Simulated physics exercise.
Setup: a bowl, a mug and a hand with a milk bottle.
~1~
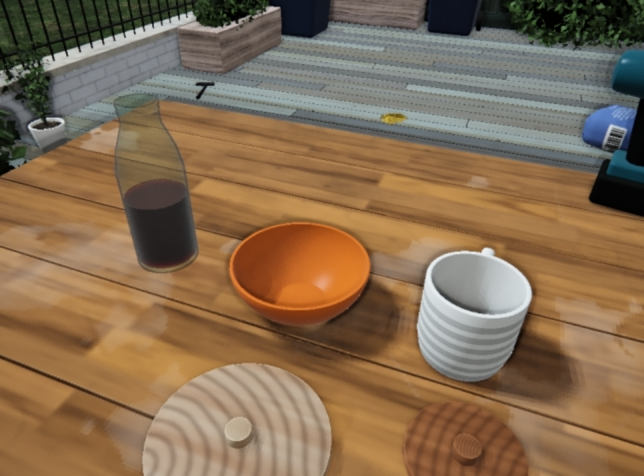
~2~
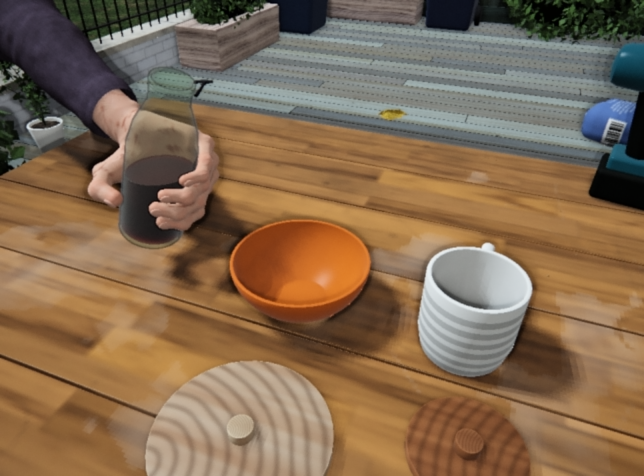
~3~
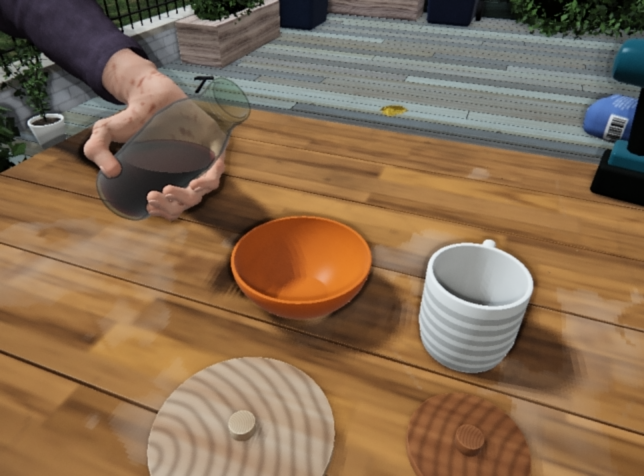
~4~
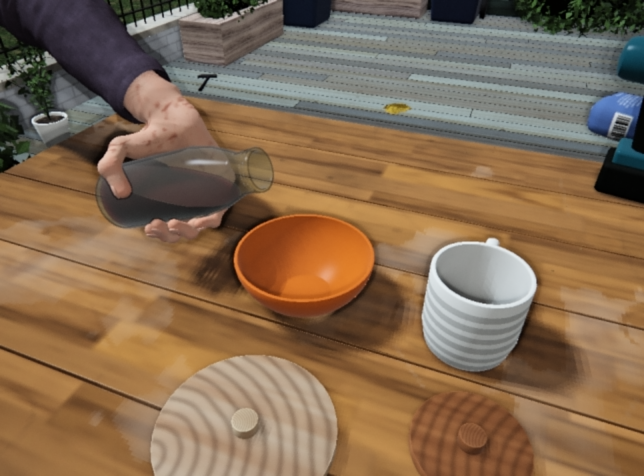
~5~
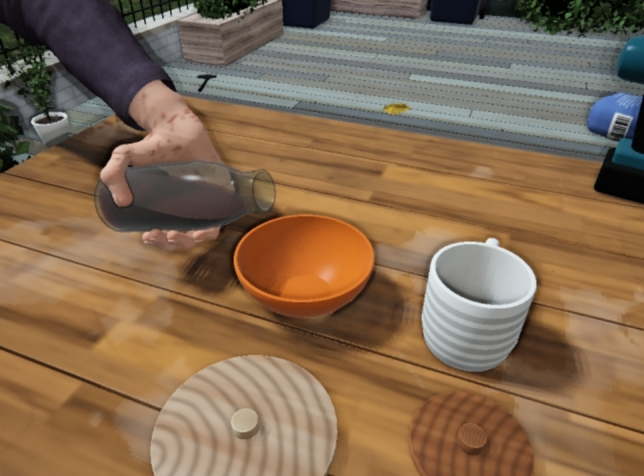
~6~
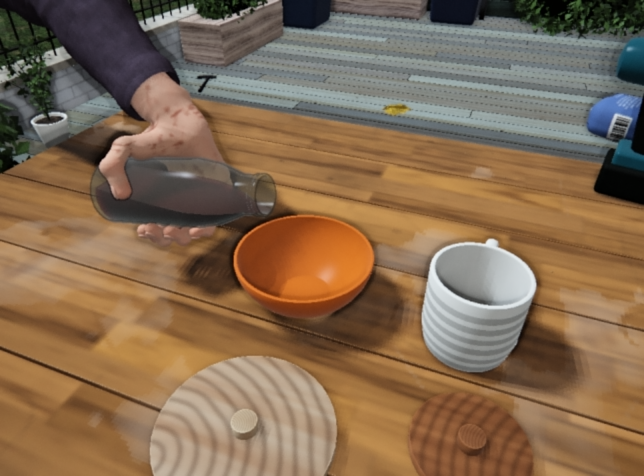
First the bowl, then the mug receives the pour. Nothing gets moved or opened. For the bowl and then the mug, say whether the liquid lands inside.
Bowl: Yes, inside; mug: Yes, inside.
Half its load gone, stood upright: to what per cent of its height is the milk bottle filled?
Roughly 20 per cent.
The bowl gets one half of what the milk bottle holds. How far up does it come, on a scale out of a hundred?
About 45%.
Shortly, the grape juice goes into the bowl.
Then, the grape juice goes into the mug.
At the finish, the bowl has its share inside; the mug has its share inside.
